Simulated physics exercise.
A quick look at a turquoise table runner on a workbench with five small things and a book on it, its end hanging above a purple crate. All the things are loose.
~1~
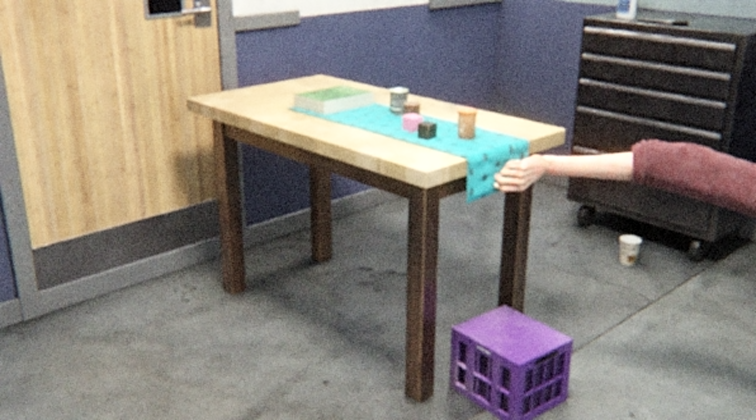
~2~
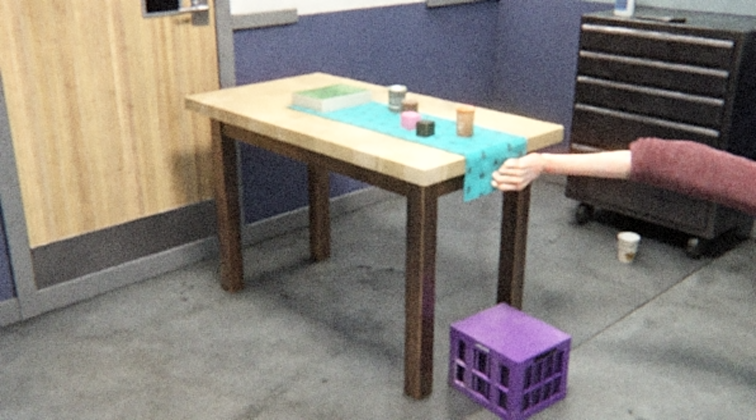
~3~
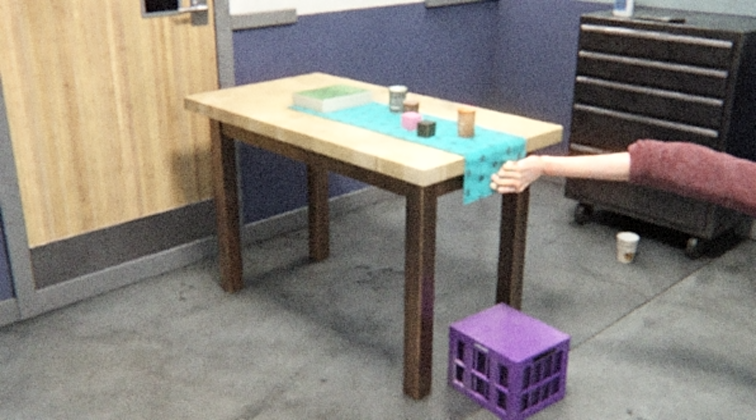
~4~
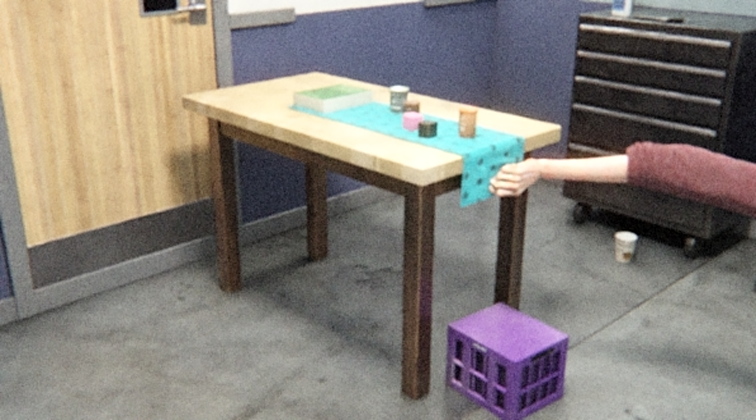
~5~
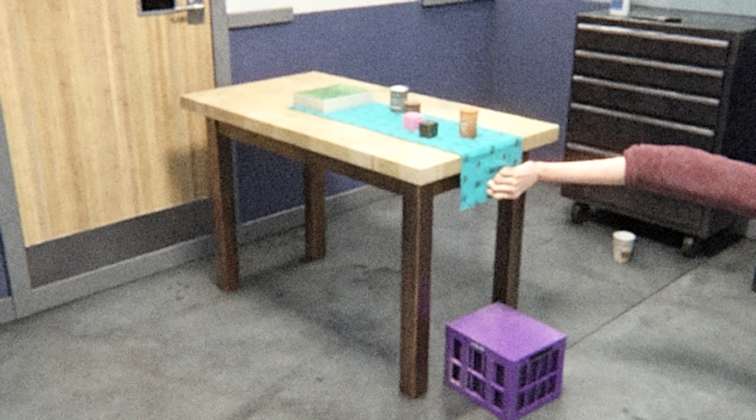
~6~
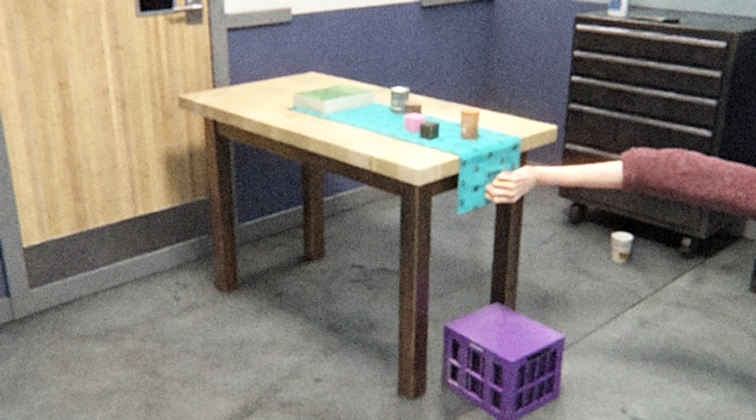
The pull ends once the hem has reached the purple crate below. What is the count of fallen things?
It carries off four.
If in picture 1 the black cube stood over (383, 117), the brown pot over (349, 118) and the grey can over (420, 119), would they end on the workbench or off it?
The black cube remains up, the brown pot keeps its place on top, the grey can goes over.
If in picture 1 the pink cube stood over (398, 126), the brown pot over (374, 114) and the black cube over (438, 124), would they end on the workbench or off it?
The pink cube falls, the brown pot keeps its place on top, the black cube drops off.
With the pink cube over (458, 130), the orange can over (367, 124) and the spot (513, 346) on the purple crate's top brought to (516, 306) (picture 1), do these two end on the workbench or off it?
The pink cube goes over, the orange can keeps its place on top.
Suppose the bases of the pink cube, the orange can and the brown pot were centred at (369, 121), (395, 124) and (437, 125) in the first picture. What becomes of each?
The pink cube keeps its place on top, the orange can is carried off, the brown pot goes over.
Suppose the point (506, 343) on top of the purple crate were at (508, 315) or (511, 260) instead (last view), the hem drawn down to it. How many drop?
Then 3 and 1.
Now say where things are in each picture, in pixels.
Hem (466, 203); orange can (468, 110); black cube (428, 123); pink cube (413, 116); brown pot (412, 103); grey can (399, 90); top of the crate (513, 346), in the first picture.
Hem (464, 201); orange can (466, 108), in the second picture.
Hem (464, 204); black cube (427, 121), in the third picture.
Hem (461, 207); pink cube (413, 115); top of the crate (509, 343), in the fourth picture.
Hem (461, 210); brown pot (413, 102), in the fifth picture.
Hem (458, 214); orange can (470, 110); black cube (430, 123); pink cube (415, 116); brown pot (414, 103); grey can (400, 89), in the sixth picture.
A little later, hem near (488, 236); orange can gone.
Next, hem near (487, 287); orange can, black cube and pink cube gone.
Later still, hem on the crate; orange can, black cube, pink cube and brown pot gone.
When it is over, hem on the crate; orange can, black cube, pink cube and brown pot gone. The answer is four.
